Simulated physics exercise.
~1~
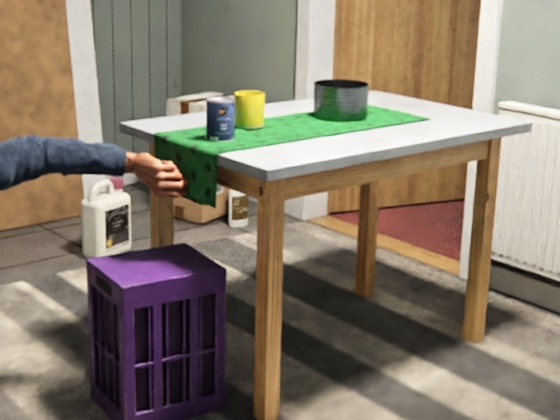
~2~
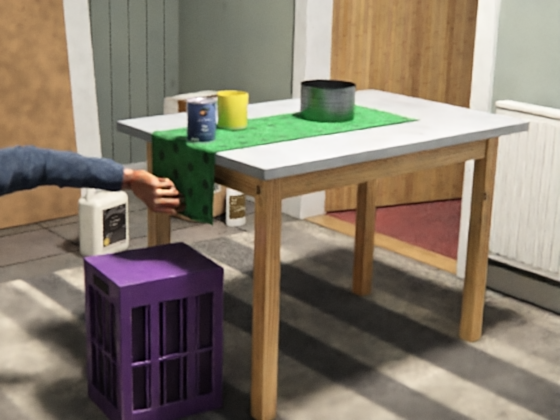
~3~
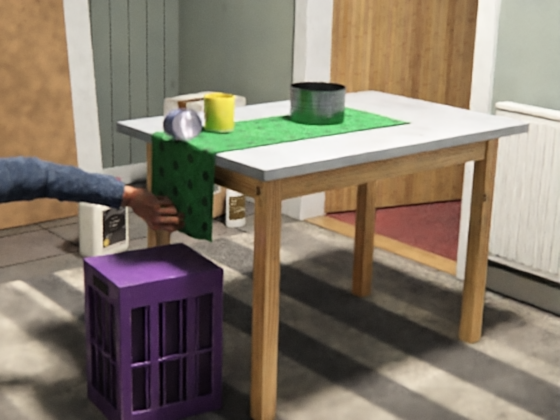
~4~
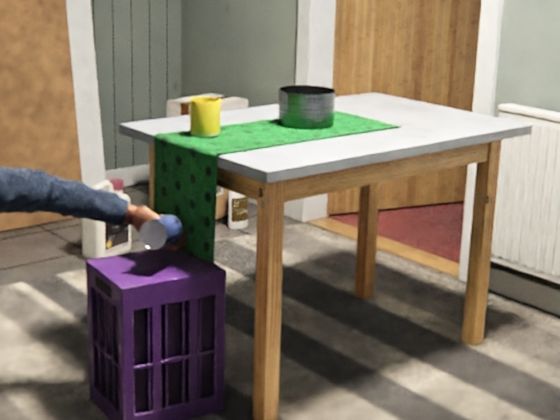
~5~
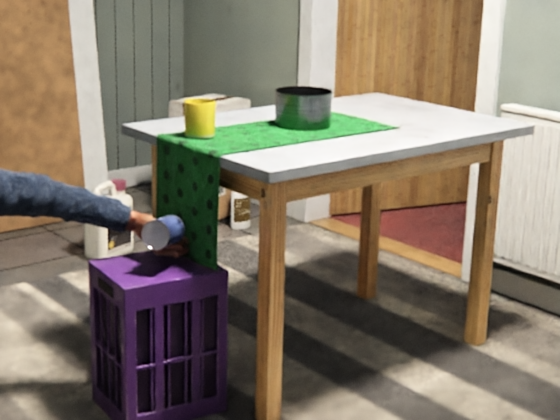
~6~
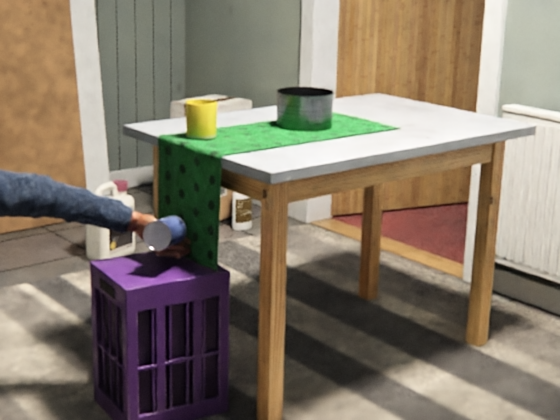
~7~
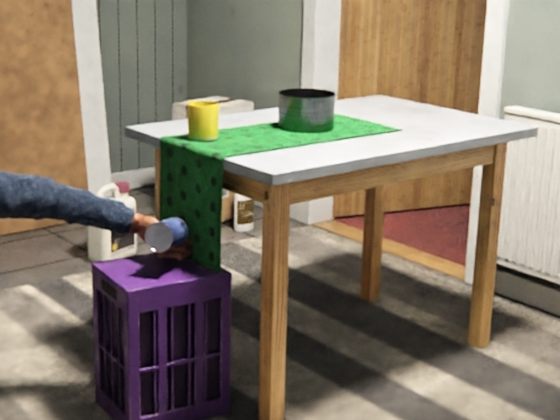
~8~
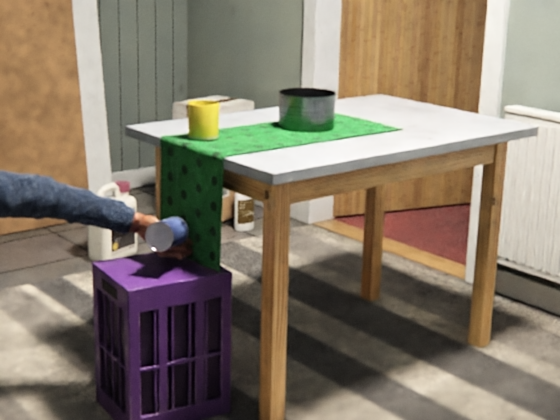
In a room with a wooden door and a white radiator, a slightly swaying view takes in a pale-topped table from one corner. A blue tin, a yellow mug and a dark pot stand along a green runner, with a purple crate on the floor at the left. A hand reaching in from the left draws the runner down over the table's end, and all three objects slide left with it. The tin tips onto its side and drops off the edge. Finally the hand rests still at the crate beside the fallen tin, while the mug and pot remain upright on the table.
